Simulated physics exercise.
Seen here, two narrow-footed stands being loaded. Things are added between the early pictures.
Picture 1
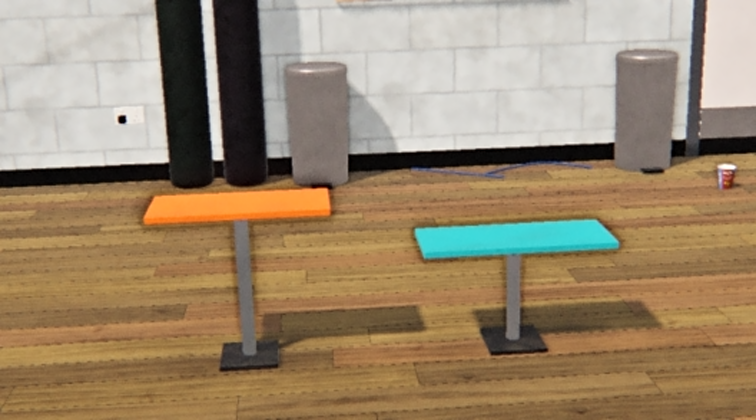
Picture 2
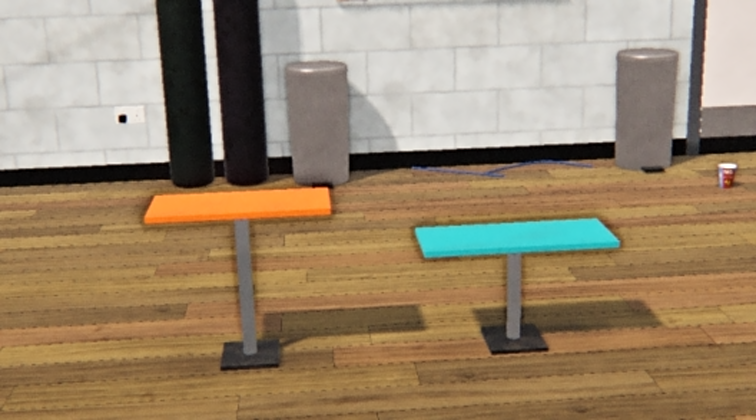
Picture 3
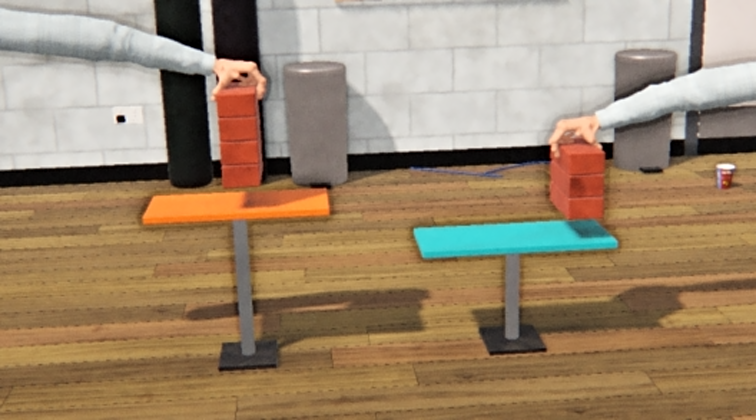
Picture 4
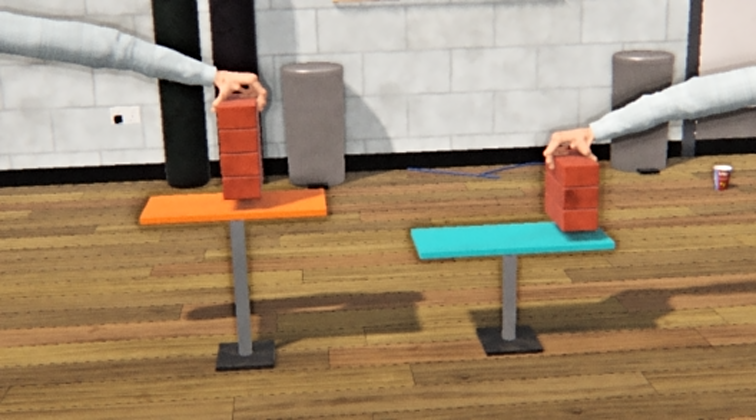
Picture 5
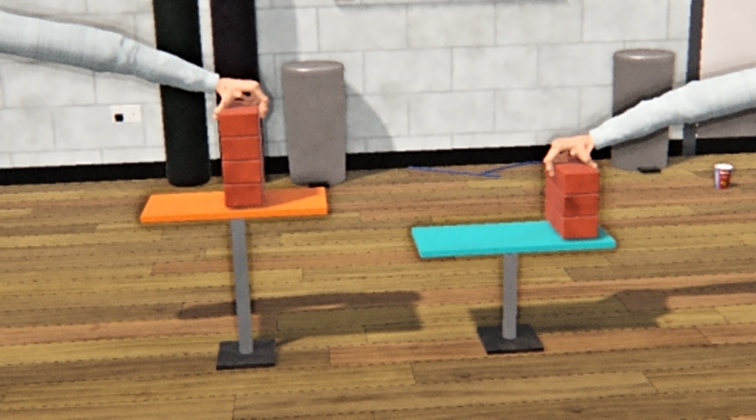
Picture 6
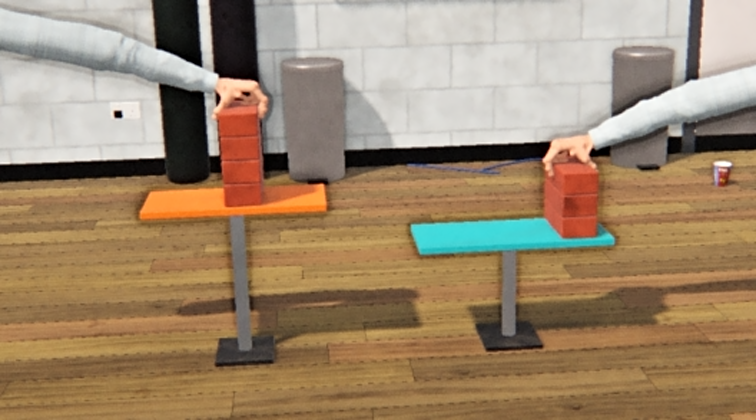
At first, an orange stand on the left and a lower turquoise stand on the right sit empty on a wooden floor. Then two hands reach in from either side, each gripping a stack of red bricks, and lower them onto the tabletops, the right stack near the turquoise top's right end, keeping hold.
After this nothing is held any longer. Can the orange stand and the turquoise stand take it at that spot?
Outcome: The orange stand holds firm, the turquoise stand overbalances.
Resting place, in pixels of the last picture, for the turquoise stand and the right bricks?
About (600, 258), and the other about (739, 310).
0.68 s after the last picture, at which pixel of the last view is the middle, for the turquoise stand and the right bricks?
The turquoise stand around (614, 254); the right bricks around (685, 303).
Then, 0.50 s after the last picture, orange stand at rest near (236, 201); turquoise stand tipped 27° from how it was near (562, 231).
Then, 0.68 s after the last picture, orange stand at rest near (236, 201); turquoise stand tipped 61° from how it was near (614, 254).
At rest, the orange stand stays flat on its feet, near (236, 201); the turquoise stand tips up, near (601, 258).
